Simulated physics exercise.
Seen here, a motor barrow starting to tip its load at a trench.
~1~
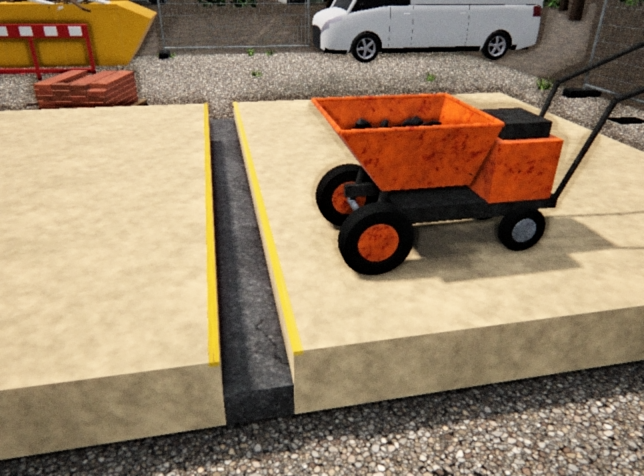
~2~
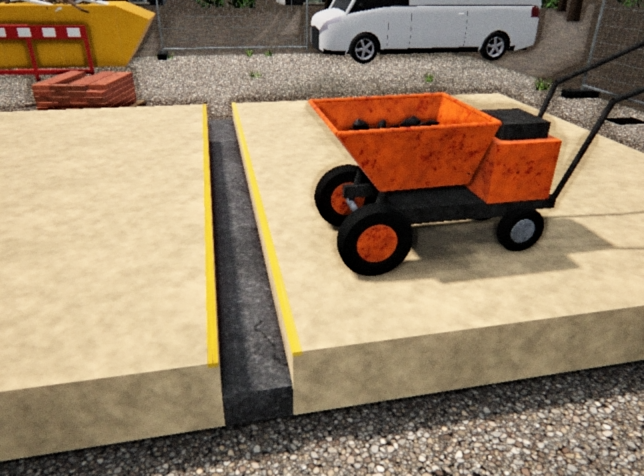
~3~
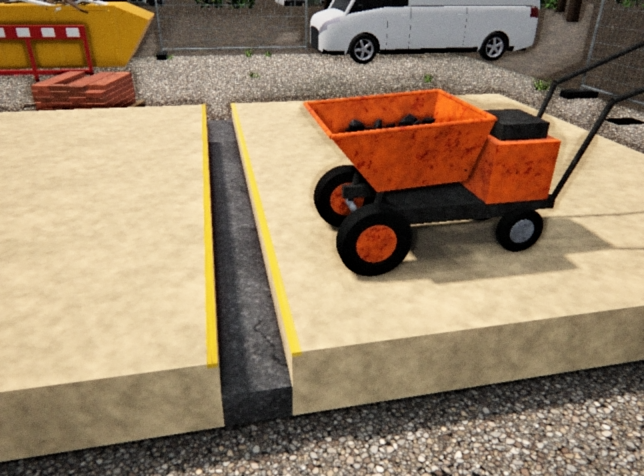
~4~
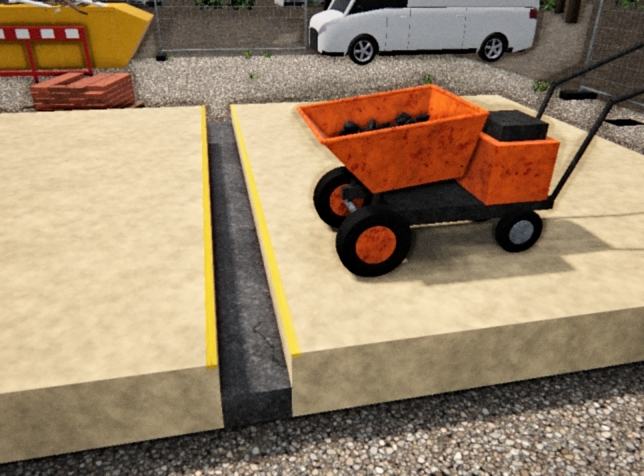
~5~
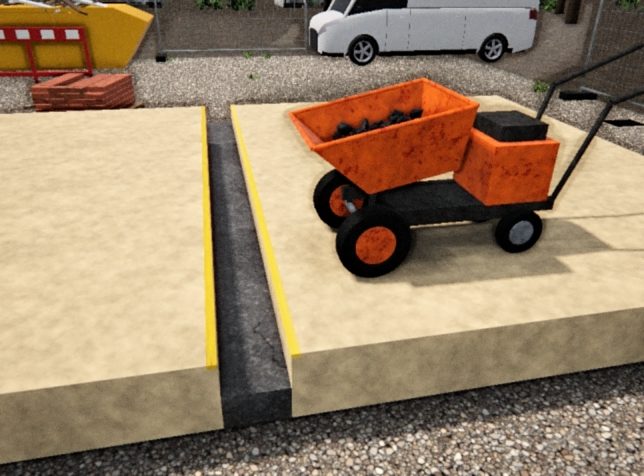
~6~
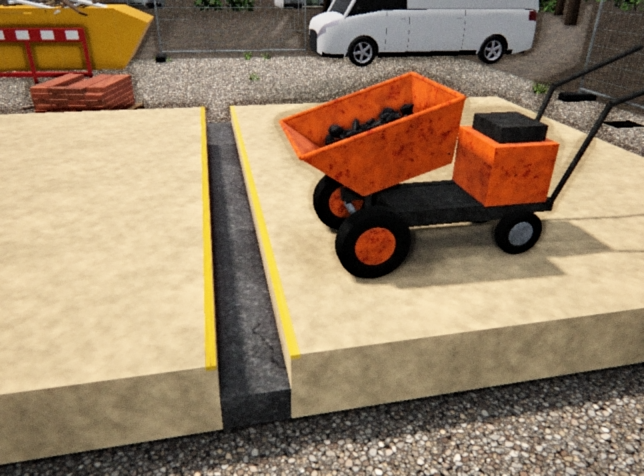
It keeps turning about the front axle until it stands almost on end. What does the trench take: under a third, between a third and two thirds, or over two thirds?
The trench takes over two thirds.
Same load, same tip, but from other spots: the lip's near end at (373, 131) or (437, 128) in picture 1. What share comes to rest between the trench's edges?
Roughly 90 per cent, and 20 per cent.
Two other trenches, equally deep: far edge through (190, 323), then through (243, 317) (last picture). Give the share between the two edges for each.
About 100 and 20 per cent.
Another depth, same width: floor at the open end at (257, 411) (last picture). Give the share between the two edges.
It comes to 100 per cent or so.
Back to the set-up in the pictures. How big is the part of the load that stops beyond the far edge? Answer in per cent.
Near 5 %.
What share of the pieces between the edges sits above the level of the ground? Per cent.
It comes to 10 per cent or so.
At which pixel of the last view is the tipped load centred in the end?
Close to (234, 278).
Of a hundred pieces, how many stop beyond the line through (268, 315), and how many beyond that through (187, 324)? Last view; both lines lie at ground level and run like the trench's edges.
First some 90, then 0 per cent.
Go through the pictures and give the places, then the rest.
The first picture shows lip of the skip at (341, 133), level; top of the load at (401, 141), lumps of coal; first edge of the trench at (288, 308); far edge at (212, 317), the trench over half as wide as the skip, and about half as deep as wide.
The second picture shows lip of the skip at (338, 134), level; top of the load at (400, 134).
The third picture shows lip of the skip at (332, 137), tipped barely; top of the load at (413, 139).
The fourth picture shows lip of the skip at (323, 142), tipped a little; top of the load at (408, 138).
The fifth picture shows lip of the skip at (313, 149), tipped a little; top of the load at (416, 134).
The sixth picture shows lip of the skip at (301, 158), tipped clearly; top of the load at (407, 130); first edge of the trench at (285, 312); far edge at (209, 321).
Soon, skip tipped steeply; all in the skip.
A while on, skip tipped right over; most in the skip; about a quarter in or heaped over the trench; a stray few beyond it.
Towards the end, skip tipped right over; a small part in the skip; most in or heaped over the trench; a small part beyond it.
Finally, skip tipped right over; a small part in the skip; nearly all in or heaped over the trench; a small part beyond it.
